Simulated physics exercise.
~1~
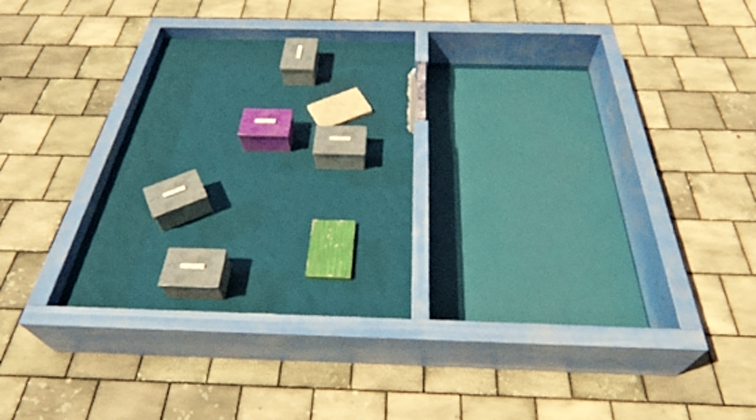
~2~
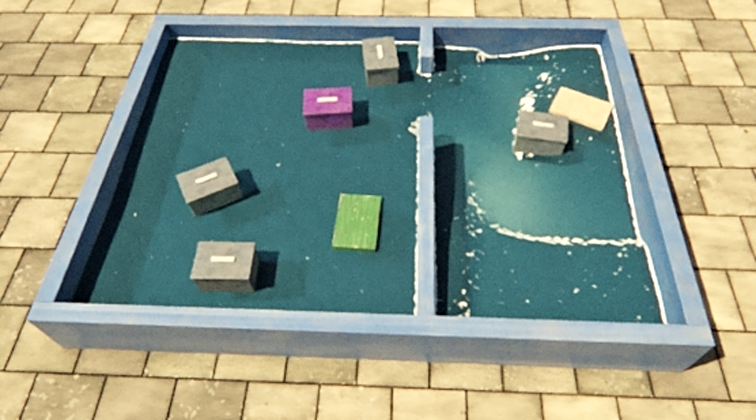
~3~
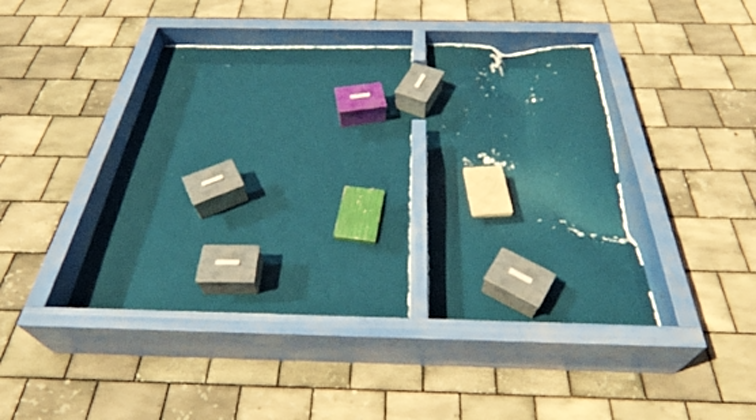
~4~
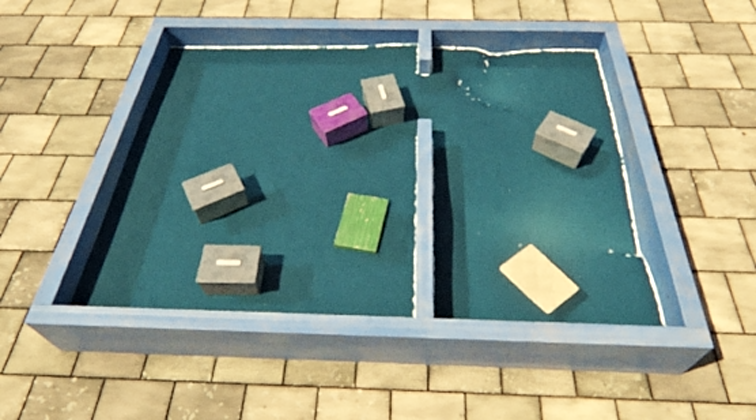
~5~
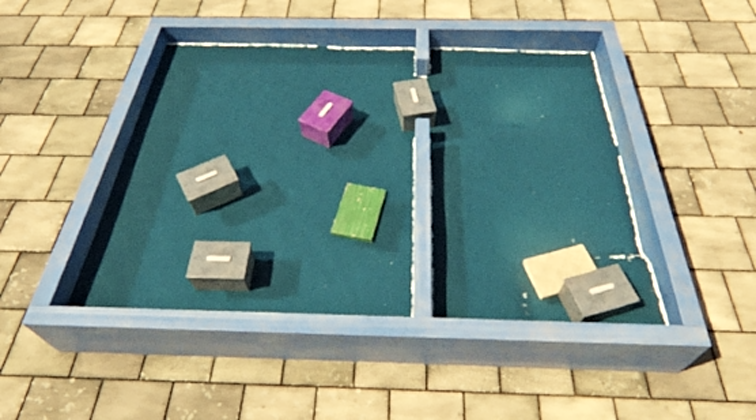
A grey tote and a cream float sweep through the gap and end together lower right.
